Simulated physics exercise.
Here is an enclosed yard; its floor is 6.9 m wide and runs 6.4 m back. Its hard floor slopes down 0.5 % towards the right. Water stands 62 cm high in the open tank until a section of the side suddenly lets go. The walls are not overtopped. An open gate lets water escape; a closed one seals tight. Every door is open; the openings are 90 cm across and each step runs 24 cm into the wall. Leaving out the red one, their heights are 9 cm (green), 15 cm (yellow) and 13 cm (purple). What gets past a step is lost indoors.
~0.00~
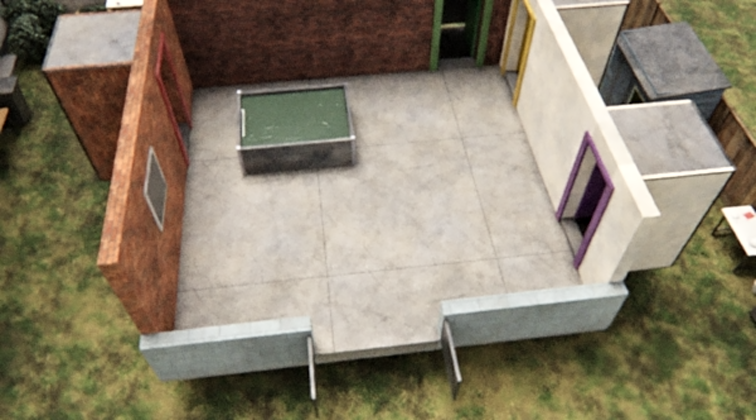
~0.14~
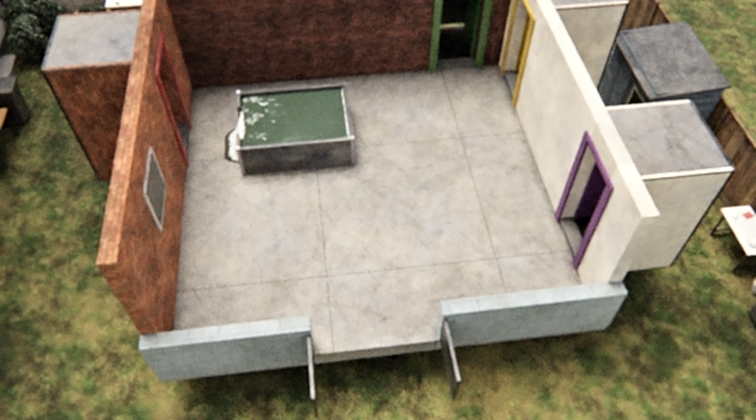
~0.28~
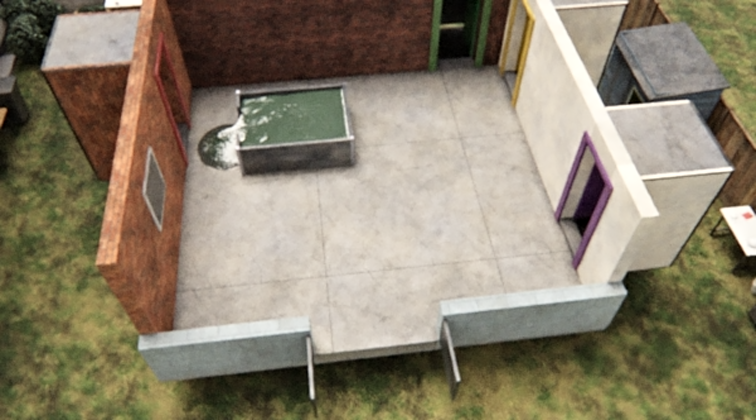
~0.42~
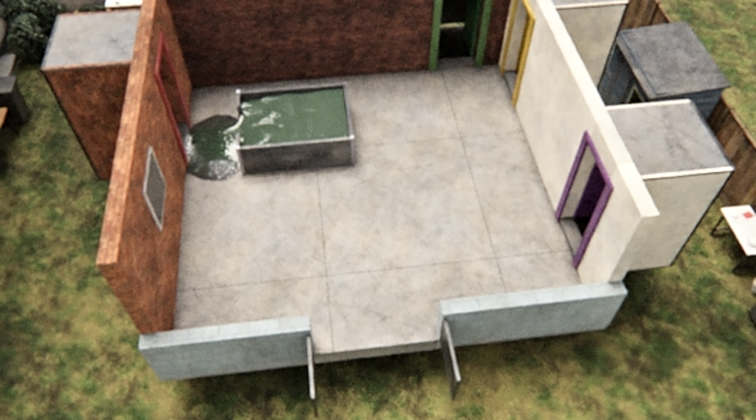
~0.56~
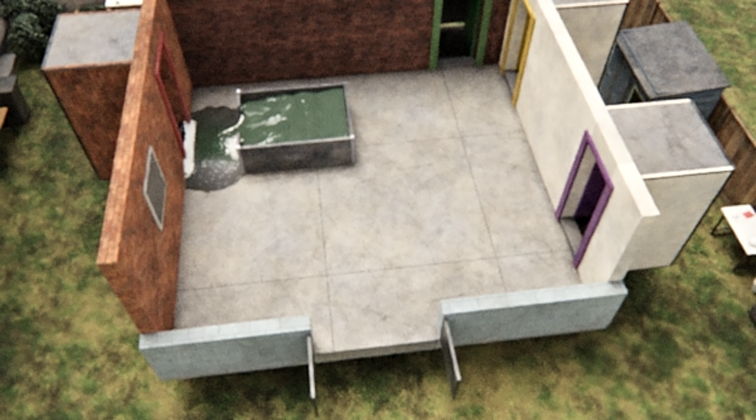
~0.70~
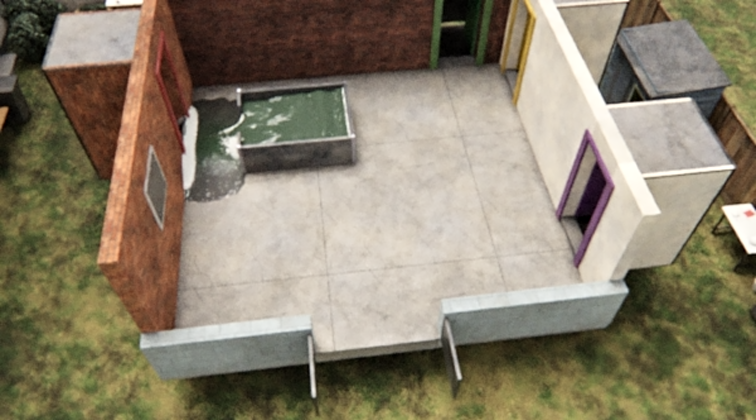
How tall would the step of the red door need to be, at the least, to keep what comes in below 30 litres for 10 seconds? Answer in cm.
Close to 32 cm is just enough.
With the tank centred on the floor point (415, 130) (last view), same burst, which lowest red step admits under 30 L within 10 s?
About 13.5 cm.
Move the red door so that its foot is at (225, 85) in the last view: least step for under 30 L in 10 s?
About 21 cm.
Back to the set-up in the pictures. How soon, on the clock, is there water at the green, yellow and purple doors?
Arrival: Green 4.0 s, yellow 5.0 s, purple 8.0 s.
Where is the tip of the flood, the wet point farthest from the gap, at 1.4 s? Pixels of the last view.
Near (180, 269).
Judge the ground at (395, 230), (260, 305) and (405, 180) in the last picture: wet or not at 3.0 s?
In turn: Still dry, flooded, dry.
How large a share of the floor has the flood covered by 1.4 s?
Some 10 per cent of it.
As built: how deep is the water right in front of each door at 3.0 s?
In cm: Green 0, yellow 0, red 25, purple 0.
After 1.4 s water covers 10 % of the floor, deepest (40 cm) near (189, 149); 37 cm at the red door, 40 litres in over its 22 cm step.
After 3.0 s water covers 35 % of the floor, deepest (26 cm) near (189, 149); 25 cm at the red door, 119 litres in over its 22 cm step.
After 10.0 s water covers 85 % of the floor, deepest (10 cm) near (189, 149); 9 cm at the red door, 126 litres in over its 22 cm step.
At the red door as built, the water arrived by 0.5 s and peaked near 40 cm at 0.7 s.
Run again over the same 10 s with other heights there, 54 litres in over 29 cm, 1 litre over 39.5 cm. The limit of 30 litres is kept from about 32 cm up.
